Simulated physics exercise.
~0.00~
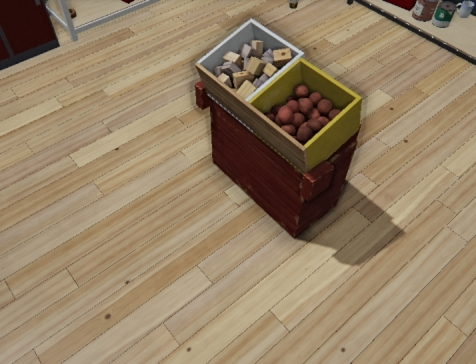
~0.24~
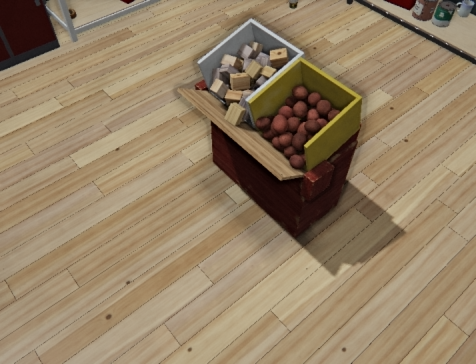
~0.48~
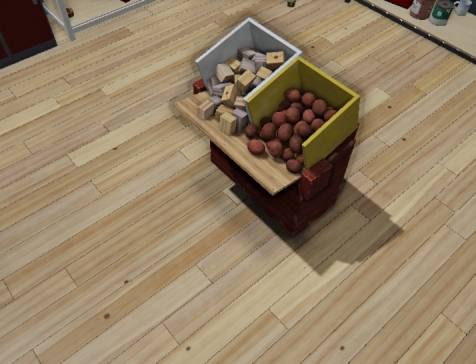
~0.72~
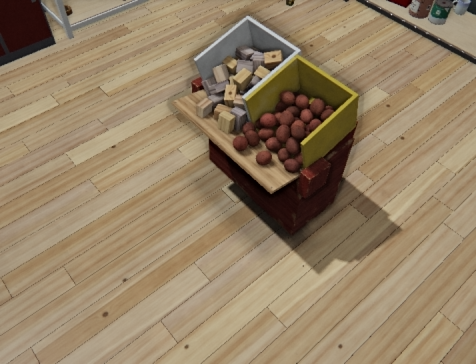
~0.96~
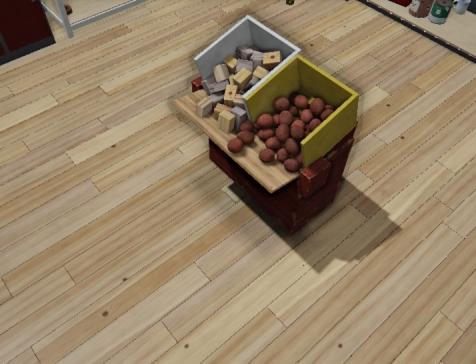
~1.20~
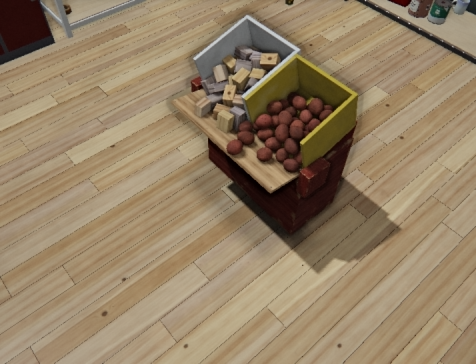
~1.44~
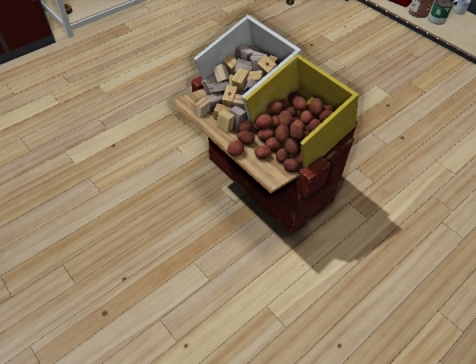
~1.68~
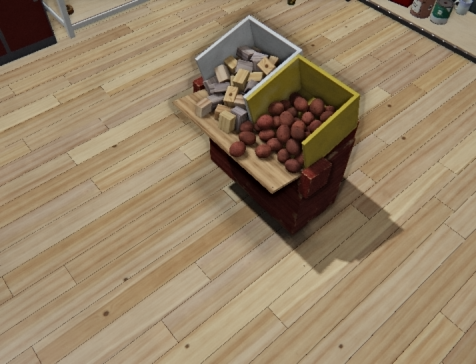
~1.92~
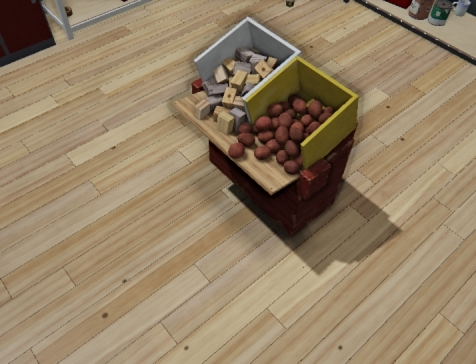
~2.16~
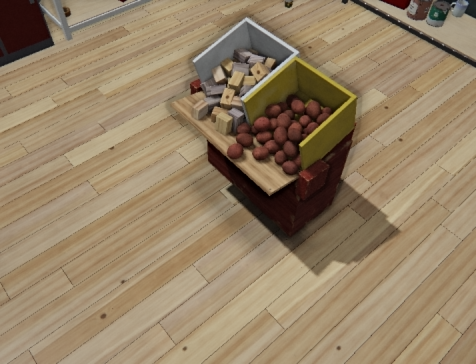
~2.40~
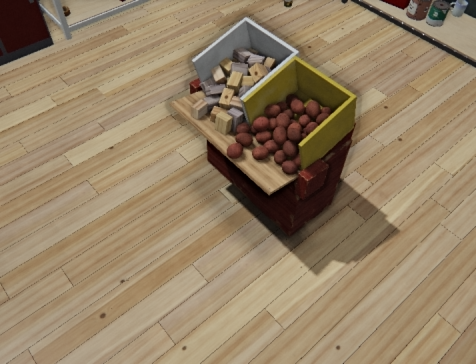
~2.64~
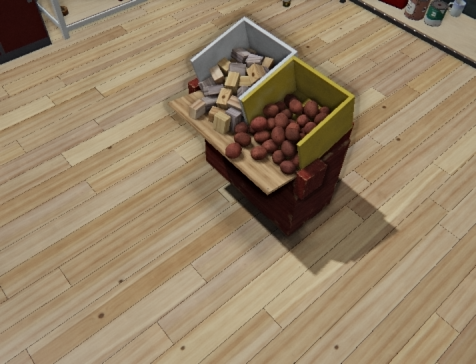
A wooden flap lowers, and potatoes and wood blocks slide onto it and stay there.
